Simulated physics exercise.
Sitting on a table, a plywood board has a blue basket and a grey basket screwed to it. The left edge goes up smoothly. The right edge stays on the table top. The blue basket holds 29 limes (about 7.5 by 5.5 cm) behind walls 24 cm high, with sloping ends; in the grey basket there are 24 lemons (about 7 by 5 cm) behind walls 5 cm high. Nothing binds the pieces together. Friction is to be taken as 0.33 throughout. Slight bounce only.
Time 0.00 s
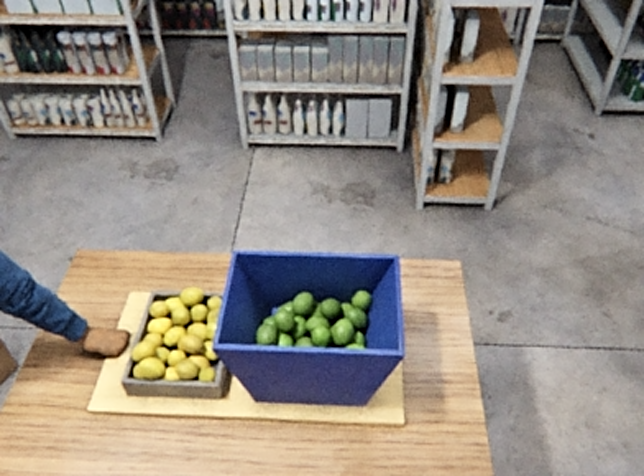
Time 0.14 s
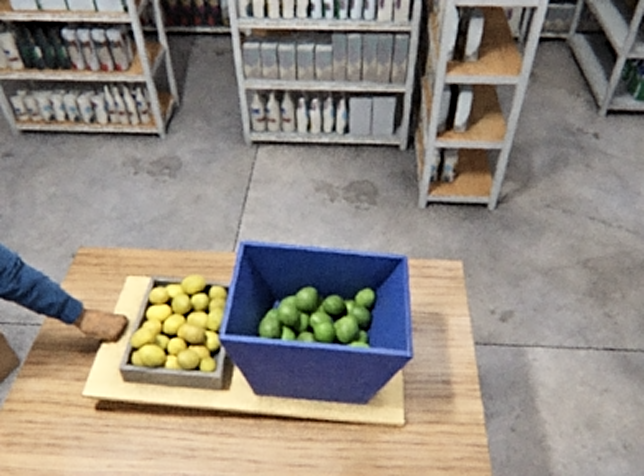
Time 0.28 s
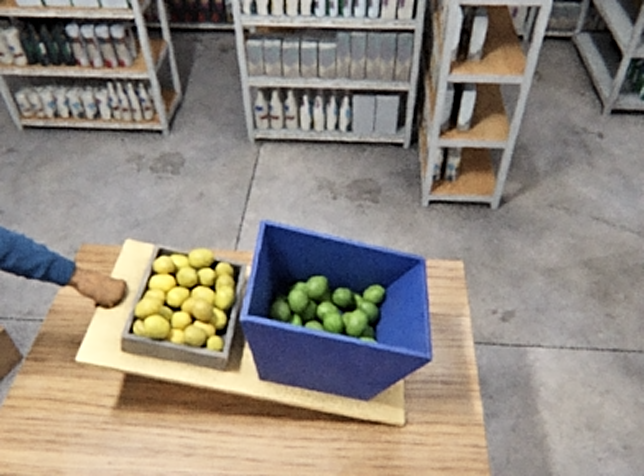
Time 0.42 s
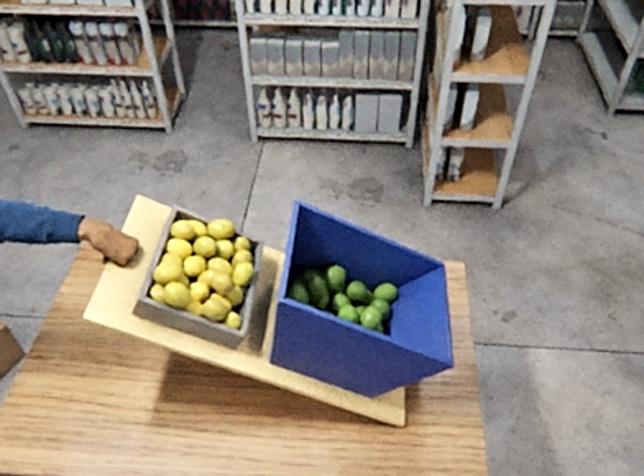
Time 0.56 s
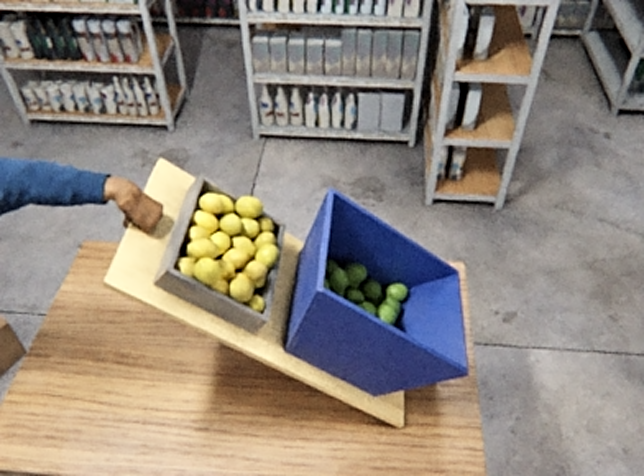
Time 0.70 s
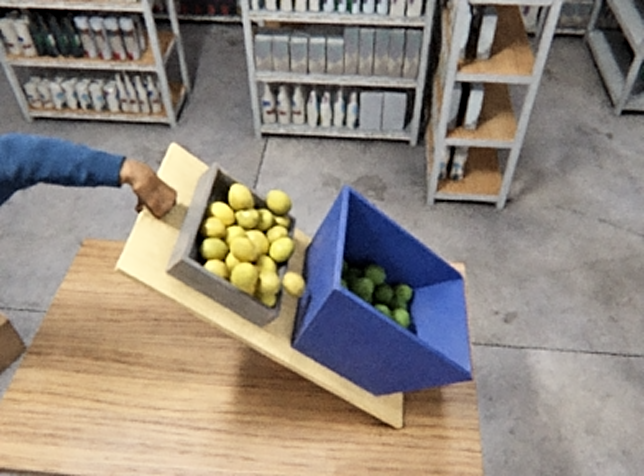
On a wooden table in a room with shelves of bottles and boxes, a hand lifts the left edge of a pale board carrying a grey basket of lemons and a blue basket of limes. The board tilts steadily to a steep slant, and one lemon leaves the grey basket over its lower side.
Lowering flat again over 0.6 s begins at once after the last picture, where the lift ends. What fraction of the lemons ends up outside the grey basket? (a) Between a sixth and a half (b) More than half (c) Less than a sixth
a.
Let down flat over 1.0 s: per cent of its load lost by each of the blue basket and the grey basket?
Blue basket 0, grey basket 30 per cent.
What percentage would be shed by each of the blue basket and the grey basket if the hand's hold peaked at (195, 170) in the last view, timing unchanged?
Then blue basket 0, grey basket 40 per cent.
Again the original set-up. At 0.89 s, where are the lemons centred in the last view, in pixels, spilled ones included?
They're centred near (230, 272).
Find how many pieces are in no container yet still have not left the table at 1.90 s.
About 0.
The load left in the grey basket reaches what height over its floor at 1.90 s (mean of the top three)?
About 8 cm.
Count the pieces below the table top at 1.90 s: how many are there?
I'd estimate some 2 at that moment.
After 0.89 s, tilt 33°; blue basket 29 in, 0 out and grey basket 18 in, 6 out.
After 1.13 s, tilt 8°; blue basket 29 in, 0 out and grey basket 17 in, 7 out.
After 1.47 s, tilt 0°; blue basket 29 in, 0 out and grey basket 17 in, 7 out.
Outcome (at 1.90 s), blue basket 29 in, 0 out and grey basket 17 in, 7 out. Asked share, 7 of 24, 29 per cent.
